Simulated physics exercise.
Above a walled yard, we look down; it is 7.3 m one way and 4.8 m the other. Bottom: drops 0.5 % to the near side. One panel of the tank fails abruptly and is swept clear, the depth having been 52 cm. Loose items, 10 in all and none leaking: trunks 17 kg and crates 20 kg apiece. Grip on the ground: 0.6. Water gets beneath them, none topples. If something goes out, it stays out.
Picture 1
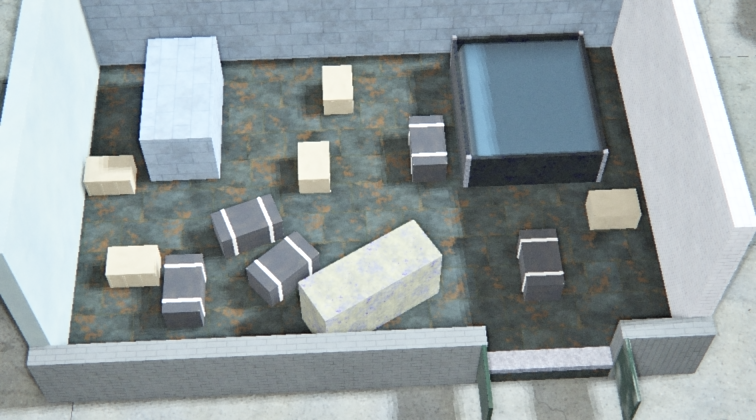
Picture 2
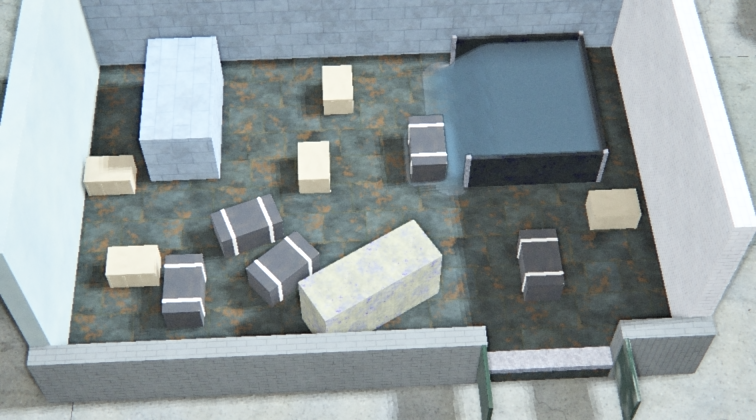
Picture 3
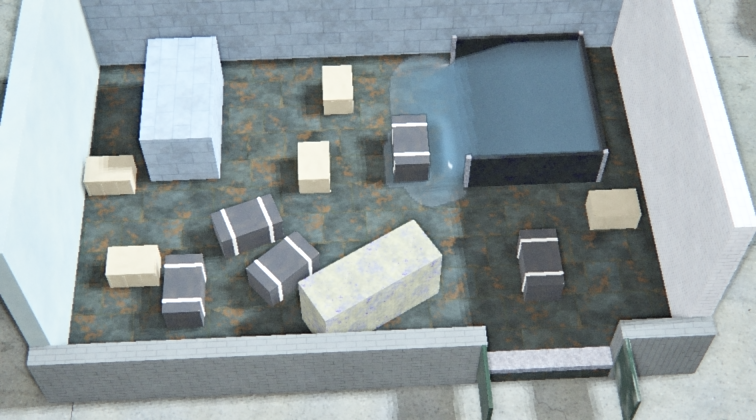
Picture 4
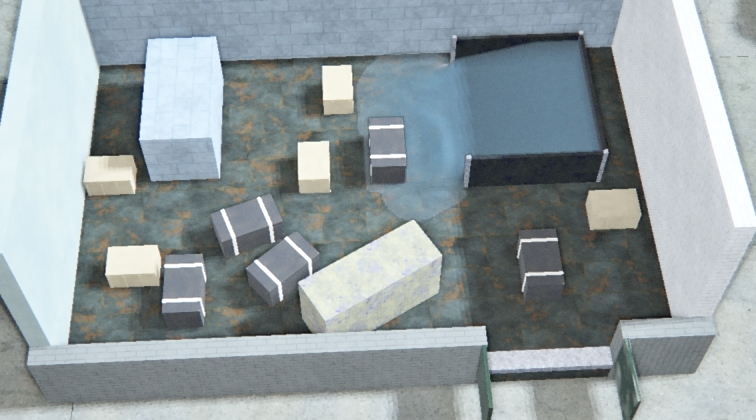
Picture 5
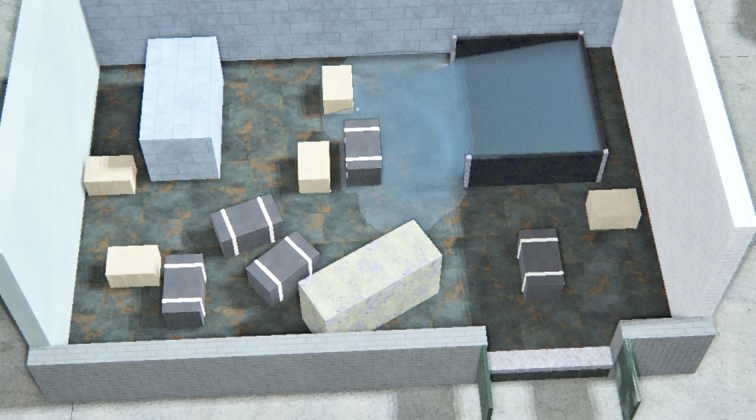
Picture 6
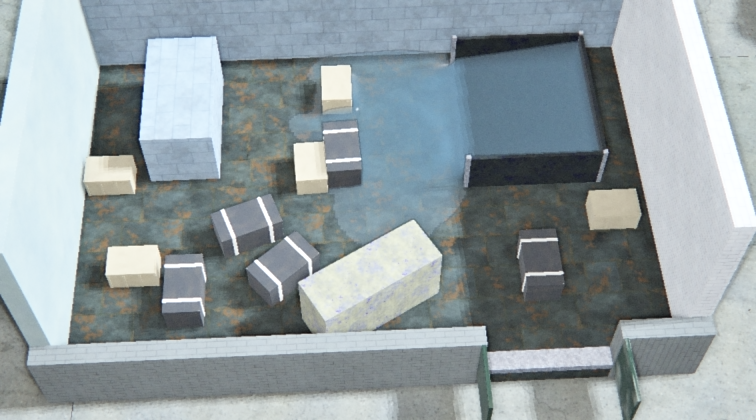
Water spreads left from an open-sided tank, pushing a dark strapped trunk against a cream crate.
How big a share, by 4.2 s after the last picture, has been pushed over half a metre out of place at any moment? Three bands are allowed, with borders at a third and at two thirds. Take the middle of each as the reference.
A high fraction is pushed that far, two thirds or more of them.
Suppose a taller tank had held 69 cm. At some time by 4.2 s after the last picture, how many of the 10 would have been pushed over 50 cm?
That would make 7 of them.
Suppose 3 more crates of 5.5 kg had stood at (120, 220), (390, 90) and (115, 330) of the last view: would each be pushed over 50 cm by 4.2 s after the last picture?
Above, above, below.
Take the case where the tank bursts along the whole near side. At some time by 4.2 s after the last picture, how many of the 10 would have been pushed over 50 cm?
Then 2.
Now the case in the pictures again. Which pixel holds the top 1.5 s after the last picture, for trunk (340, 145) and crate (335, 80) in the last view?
Approx. (253, 151); approx. (235, 62).
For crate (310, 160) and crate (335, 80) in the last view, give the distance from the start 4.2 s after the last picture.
Going in order, that's 250 cm for one and 140 cm for the other.
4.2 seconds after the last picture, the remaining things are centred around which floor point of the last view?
That lands at roughly (263, 258).
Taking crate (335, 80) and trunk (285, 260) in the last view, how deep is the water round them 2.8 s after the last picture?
I'd put it at 17 cm and 10 cm respectively.
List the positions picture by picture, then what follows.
The first picture shows a trunk at (428, 140), on the bottom; a crate at (314, 160), on the bottom; 3.4 m2 under water; 0 of 10 have shifted.
The second picture shows a trunk at (427, 140), on the bottom; a crate at (314, 160), on the bottom; water covers 4.3 m2; 0 of 10 have shifted.
The third picture shows a trunk at (410, 139) rests on the ground, 23 cm from its start; a crate at (314, 160) rests on the ground; 5.3 m2 under water; 1 of 10 have shifted.
The fourth picture shows a trunk at (387, 142), on the bottom, 53 cm from its start; a crate at (314, 160), on the bottom; water covers 6.6 m2; 1 of 10 have shifted.
The fifth picture shows a trunk at (363, 144), on the bottom, 85 cm from its start; a crate at (314, 160), on the bottom; water covers 7.9 m2; 1 of 10 have shifted.
The sixth picture shows a trunk at (342, 145), on the bottom, 113 cm from its start; a crate at (310, 161) rests on the ground, 4 cm from its start; 9.2 m2 under water; 1 of 10 have shifted.
Then, 0.4 s after the last picture 1 of 10 are over 50 cm from their spots; 0 afloat.
Then, 1.5 s after the last picture 4 of 10 are over 50 cm from their spots; 2 afloat.
Then, 2.8 s after the last picture 7 of 10 are over 50 cm from their spots; 5 afloat.
Then, 4.2 s after the last picture 7 of 10 are over 50 cm from their spots, and 8 have been at some point; 6 afloat.
